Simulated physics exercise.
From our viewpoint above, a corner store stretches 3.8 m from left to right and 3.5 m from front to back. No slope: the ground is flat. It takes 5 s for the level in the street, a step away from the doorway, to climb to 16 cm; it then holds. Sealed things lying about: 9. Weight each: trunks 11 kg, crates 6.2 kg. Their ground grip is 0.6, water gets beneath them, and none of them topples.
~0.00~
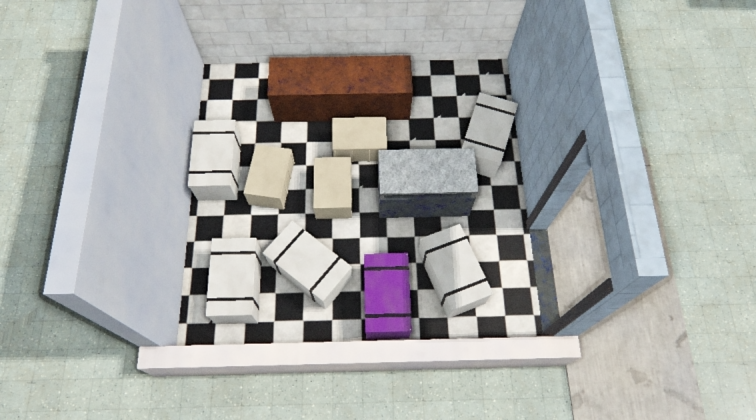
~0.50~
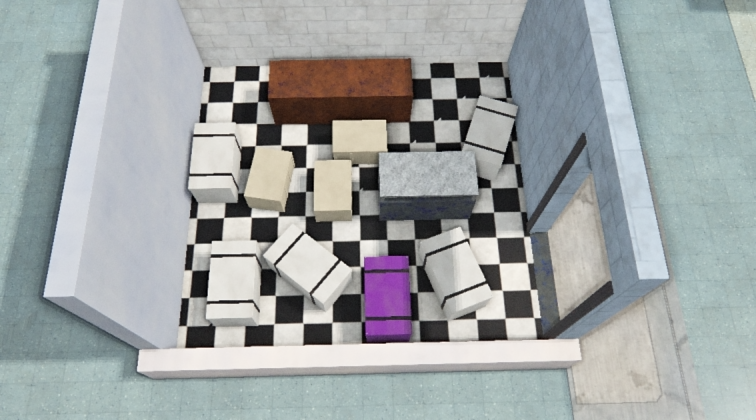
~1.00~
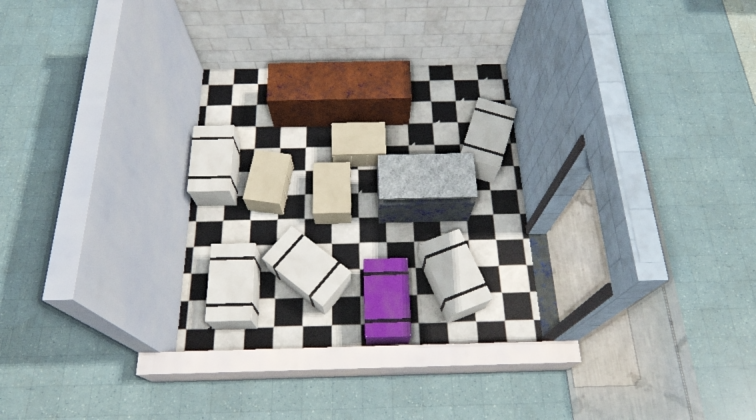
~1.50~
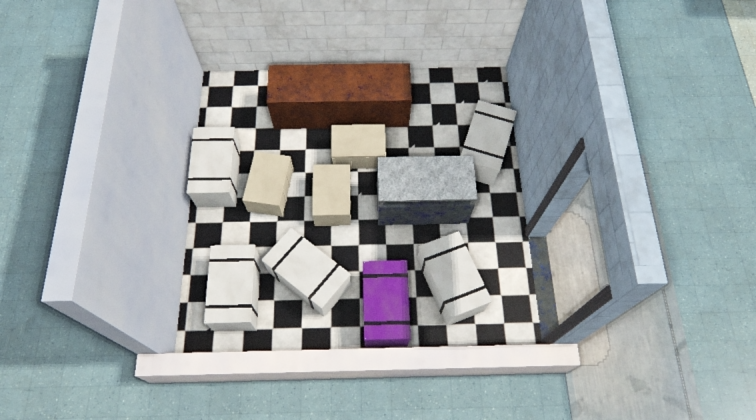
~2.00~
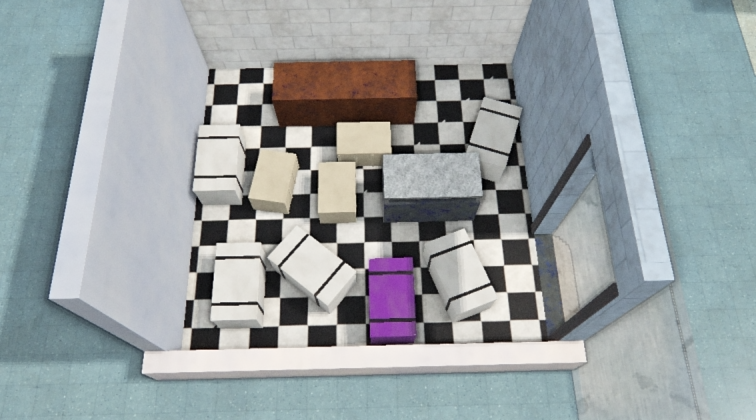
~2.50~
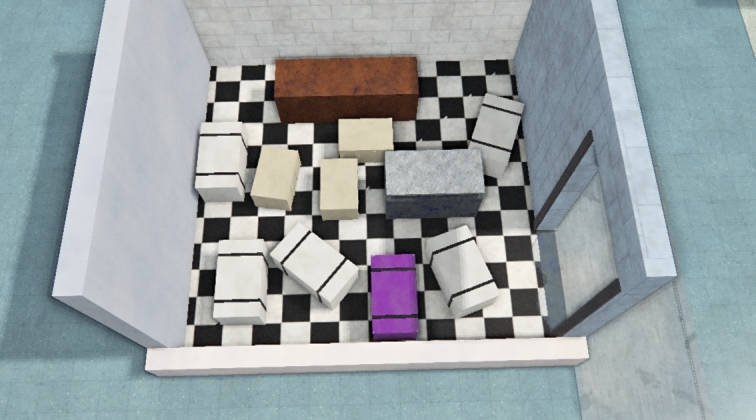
Nothing inside the checkered-floor room moved, with the purple trunk, white strapped cases, tan boxes, gray block and long brown counter all staying put, while the view from above shifted very slightly.
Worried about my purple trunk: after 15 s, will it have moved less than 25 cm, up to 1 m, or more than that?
Your purple trunk will have moved more than that.
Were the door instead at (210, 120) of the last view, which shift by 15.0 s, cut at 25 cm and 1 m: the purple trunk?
Well, the purple trunk scoots a little.
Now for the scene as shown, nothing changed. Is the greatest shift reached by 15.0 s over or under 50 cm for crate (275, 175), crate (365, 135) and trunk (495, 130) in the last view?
Note - in order: Farther; farther; smaller.
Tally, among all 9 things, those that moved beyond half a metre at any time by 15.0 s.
I make that 8.
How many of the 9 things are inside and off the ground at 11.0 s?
Count at that moment: 7.
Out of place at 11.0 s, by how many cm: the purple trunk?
About 150 cm.
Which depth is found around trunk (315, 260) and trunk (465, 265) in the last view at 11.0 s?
First roughly 9 cm, second roughly 8 cm.
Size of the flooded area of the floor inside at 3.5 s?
Roughly 0.5 m2.
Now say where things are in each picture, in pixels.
The first frame shows the purple trunk at (387, 292) rests on the ground; water covers 0.0 m2; 0 of 9 have shifted.
The second frame shows the purple trunk at (388, 294) rests on the ground; 0.0 m2 under water; 0 of 9 have shifted.
The third frame shows the purple trunk at (387, 297) rests on the ground; water covers 0.0 m2; 0 of 9 have shifted.
The fourth frame shows the purple trunk at (386, 299), on the bottom; water covers 0.0 m2; 0 of 9 have shifted.
The fifth frame shows the purple trunk at (392, 296), on the bottom; 0.0 m2 under water; 0 of 9 have shifted.
The sixth frame shows the purple trunk at (394, 293), on the bottom; 0.0 m2 under water; 0 of 9 have shifted.
After 3.5 s the purple trunk is near (394, 293), 0.0 m from its start, aground; 0 afloat.
After 6.8 s the purple trunk is near (353, 290), 0.4 m from its start, afloat; 3 afloat.
After 11.0 s the purple trunk is near (247, 248), 1.5 m from its start, afloat; 7 afloat.
After 15.0 s the purple trunk is near (301, 149), 1.9 m from its start, afloat; 9 afloat.
